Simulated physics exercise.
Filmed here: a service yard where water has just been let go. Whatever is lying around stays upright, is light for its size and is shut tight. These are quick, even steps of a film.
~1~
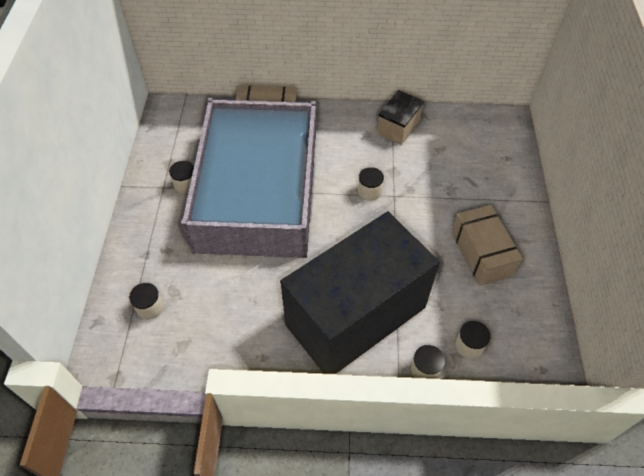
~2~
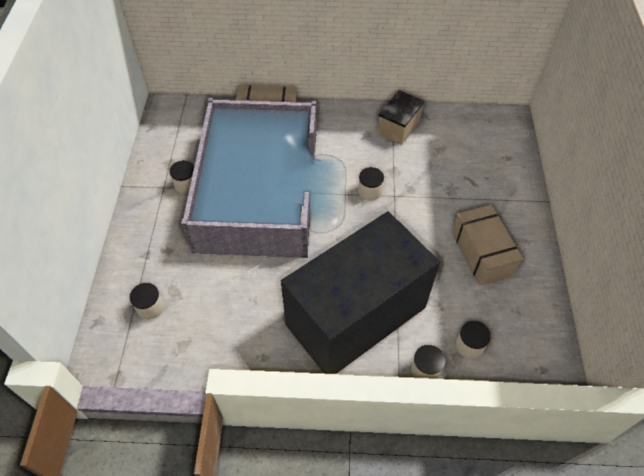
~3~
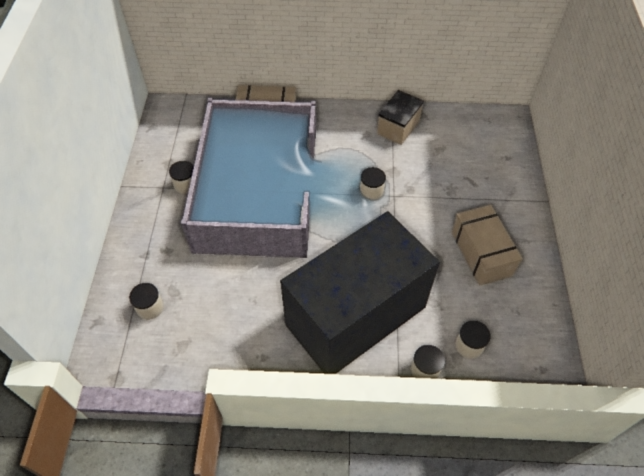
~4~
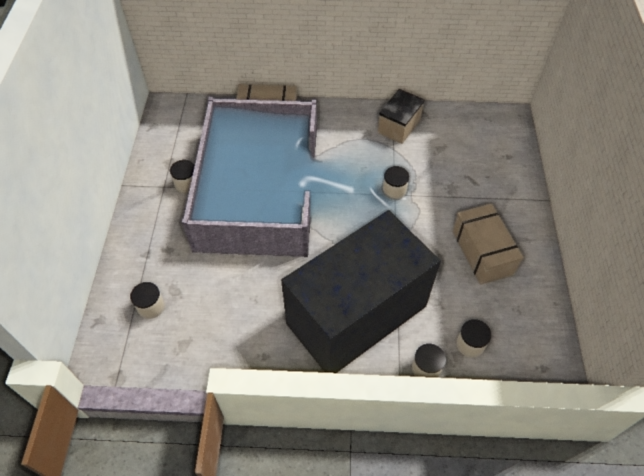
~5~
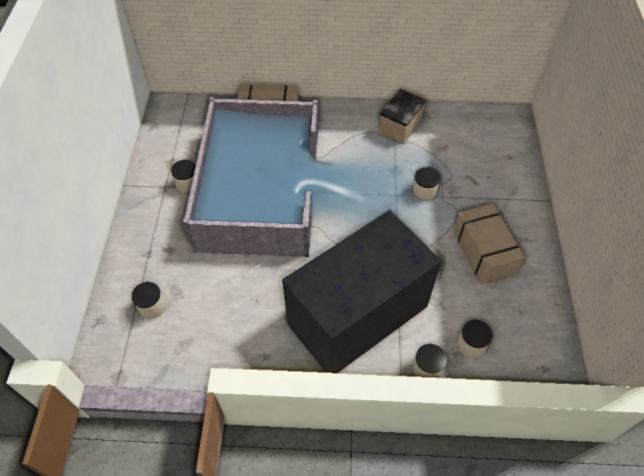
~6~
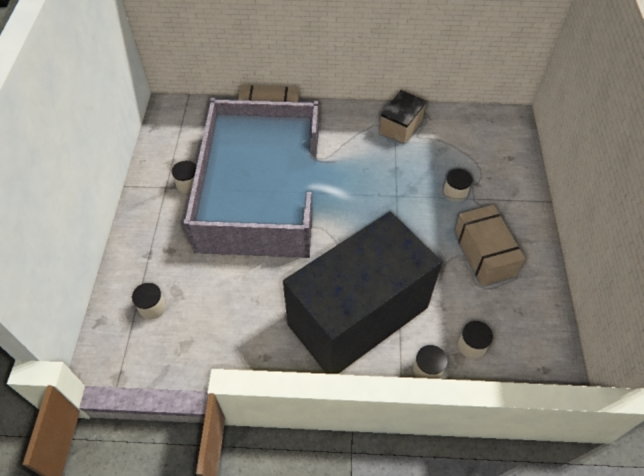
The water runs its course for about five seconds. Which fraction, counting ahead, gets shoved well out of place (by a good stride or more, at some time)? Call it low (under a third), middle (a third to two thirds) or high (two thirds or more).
Middle.
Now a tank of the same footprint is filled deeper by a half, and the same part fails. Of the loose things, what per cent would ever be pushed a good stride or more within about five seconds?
Roughly 80 in a hundred.
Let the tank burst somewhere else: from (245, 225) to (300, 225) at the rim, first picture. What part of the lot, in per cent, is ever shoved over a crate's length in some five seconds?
Near 10 in a hundred.
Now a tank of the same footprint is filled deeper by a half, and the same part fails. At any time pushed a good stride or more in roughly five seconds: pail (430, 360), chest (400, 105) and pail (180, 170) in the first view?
Object 1: Passed the mark. Object 2: Passed the mark. Object 3: Stayed below the mark.
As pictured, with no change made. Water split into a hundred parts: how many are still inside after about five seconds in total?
Around 100 in a hundred.
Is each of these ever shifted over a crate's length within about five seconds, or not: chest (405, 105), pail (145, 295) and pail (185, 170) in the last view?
Listed order gives past that mark, then below that mark, and lastly below that mark.
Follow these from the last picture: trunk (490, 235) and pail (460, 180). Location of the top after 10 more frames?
Roughly (557, 261), then (526, 144).
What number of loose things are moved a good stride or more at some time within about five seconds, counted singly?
Tally: 5.
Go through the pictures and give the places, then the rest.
The first frame shows a pail at (371, 177), on the bottom; a pail at (182, 170), on the bottom; 0 of 8 have shifted.
The second frame shows a pail at (372, 177), on the bottom; a pail at (182, 170) rests on the ground; 0 of 8 have shifted.
The third frame shows a pail at (373, 177) rests on the ground; a pail at (181, 170), on the bottom; 0 of 8 have shifted.
The fourth frame shows a pail at (397, 176), on the bottom, a stride from its start; a pail at (182, 169), on the bottom; 1 of 8 have shifted.
The fifth frame shows a pail at (428, 177) rests on the ground, a stride from its start; a pail at (183, 169) rests on the ground; 1 of 8 have shifted.
The sixth frame shows a pail at (460, 179), on the bottom, a stride from its start; a pail at (184, 170), on the bottom; 1 of 8 have shifted.
A moment on, 1 of 8 are well off their spots; 0 afloat.
Next, 2 of 8 are well off their spots; 1 afloat.
Later, 2 of 8 are well off their spots; 2 afloat.
In the end, 4 of 8 are well off their spots, and 5 have been at some point; 4 afloat.
